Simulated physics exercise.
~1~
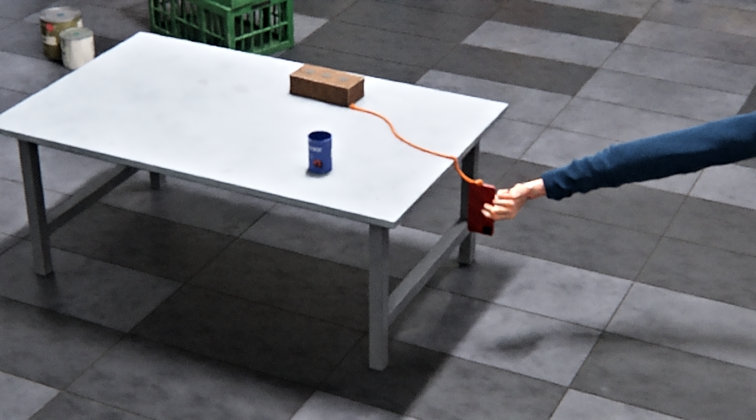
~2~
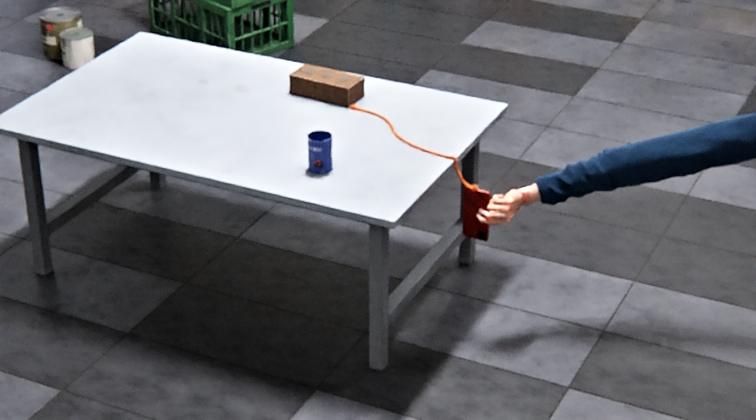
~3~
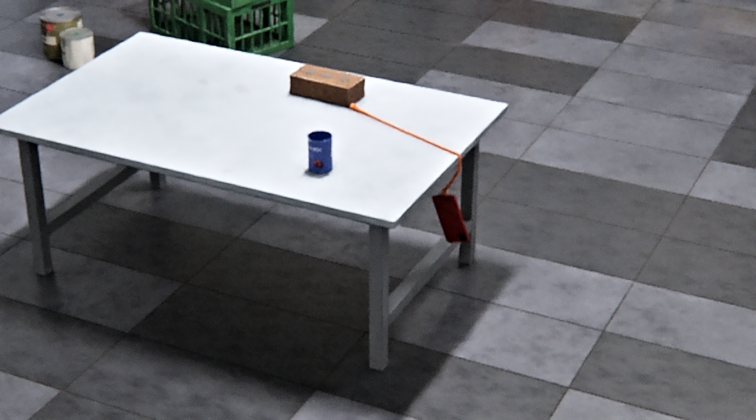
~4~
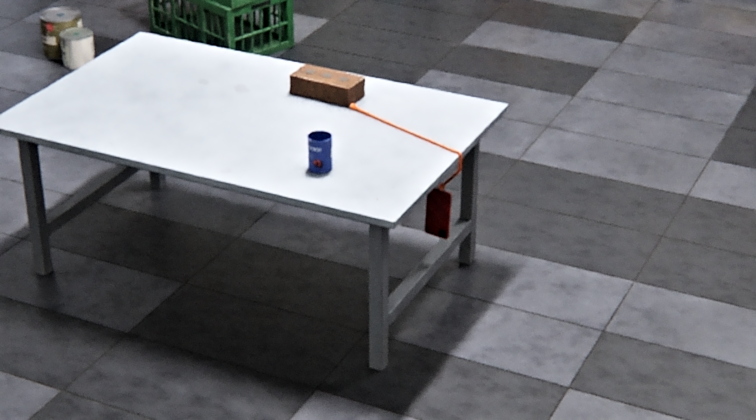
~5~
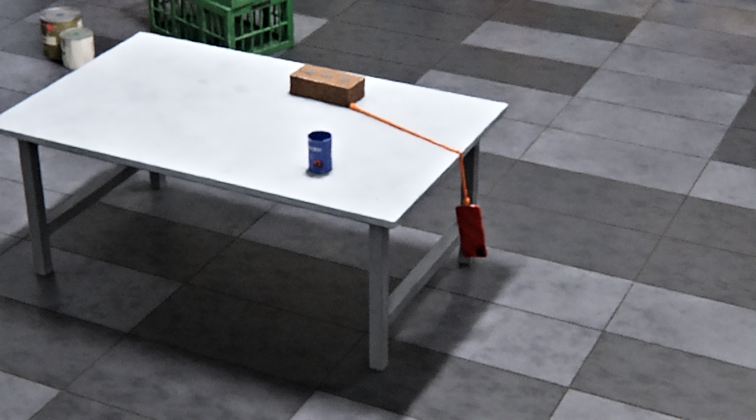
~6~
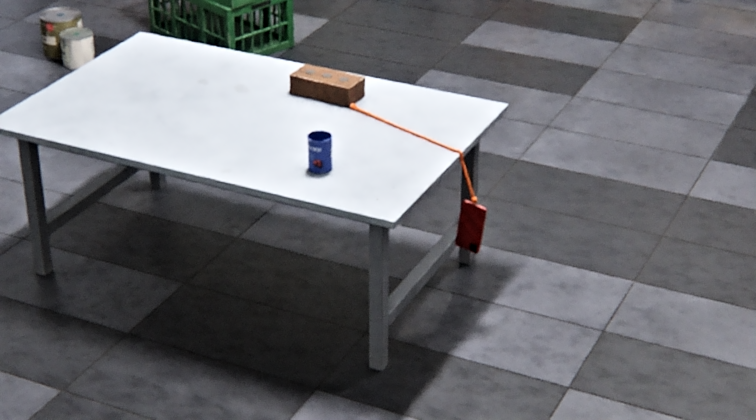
A hand in a dark blue sleeve holds a red phone just beyond the right edge of a white table, seen from above at an angle in a room with a grey tiled floor. An orange cord runs from the phone over the edge to a brown brick, with a blue cup standing nearer the front and a green crate behind. The hand lowers the phone slightly, then lets go and withdraws. The cord pulls straight as the phone swings left beneath the tabletop, then back right. It ends hanging above the floor, while the brick and cup stay in place.
